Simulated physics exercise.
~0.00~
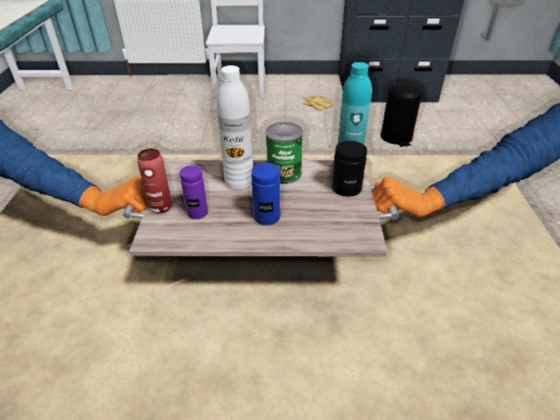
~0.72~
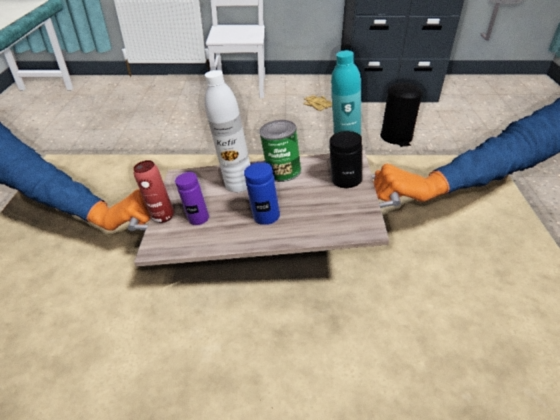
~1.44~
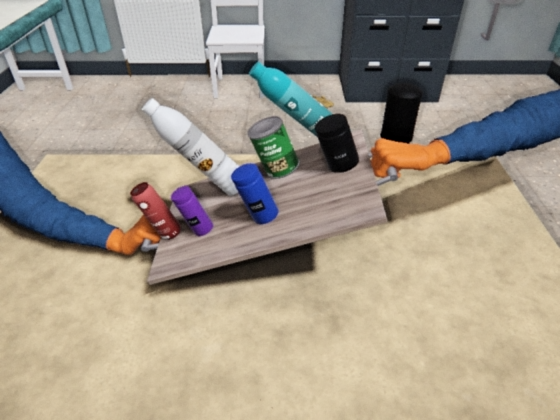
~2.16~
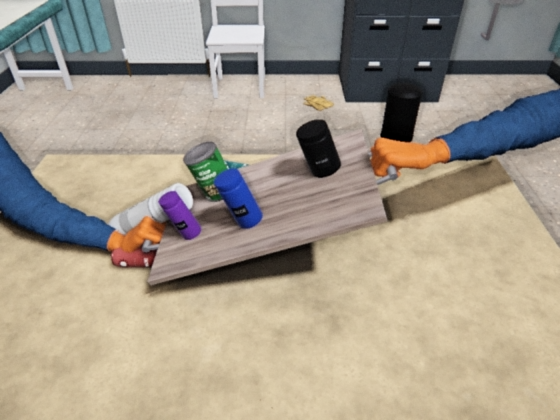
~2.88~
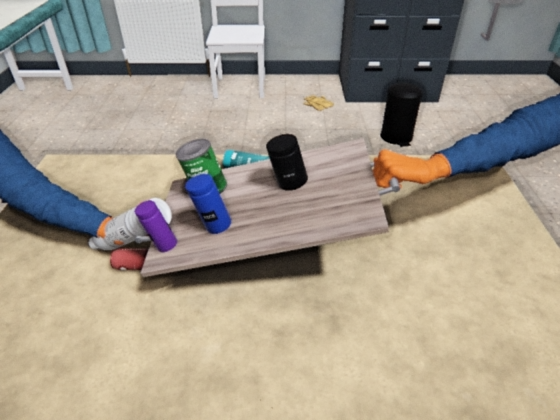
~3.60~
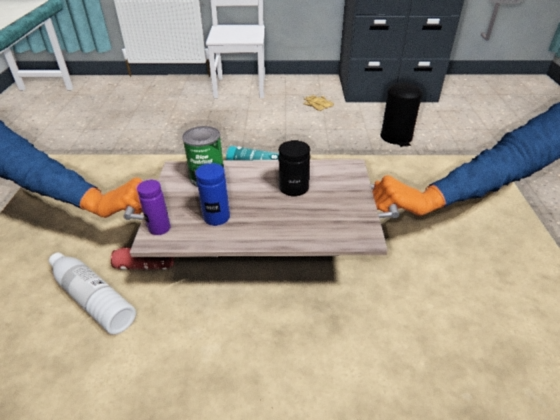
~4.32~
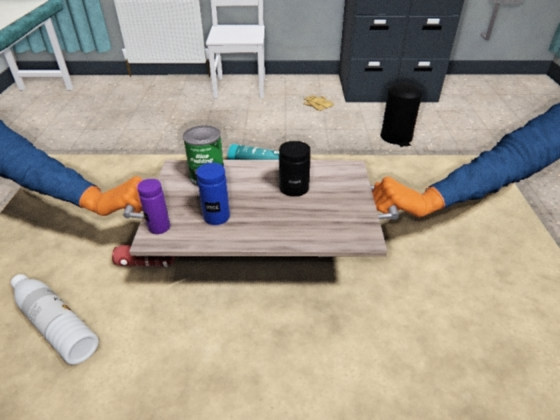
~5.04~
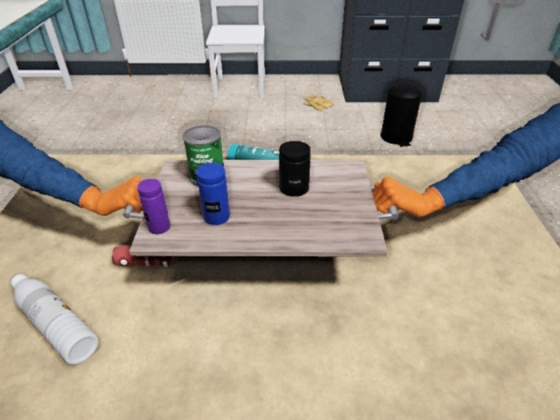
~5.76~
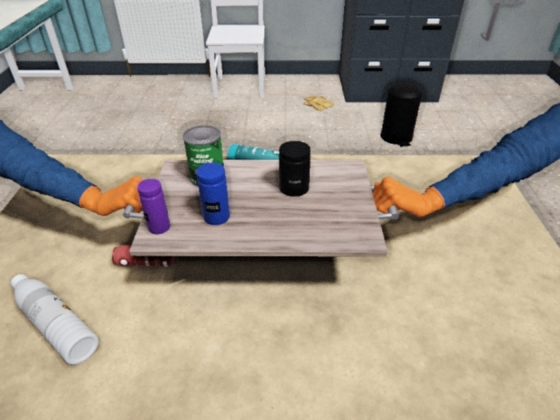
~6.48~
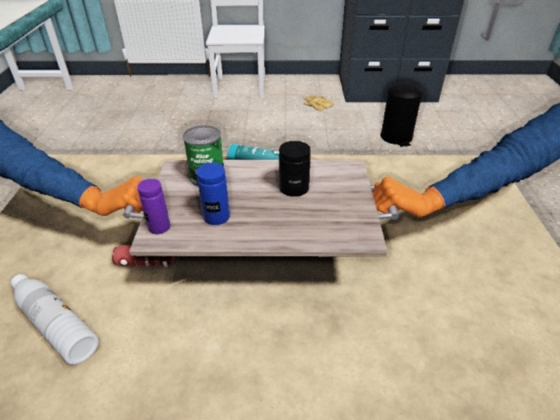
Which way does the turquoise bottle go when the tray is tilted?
It goes to the viewer's left, toppling over and coming off the tray.
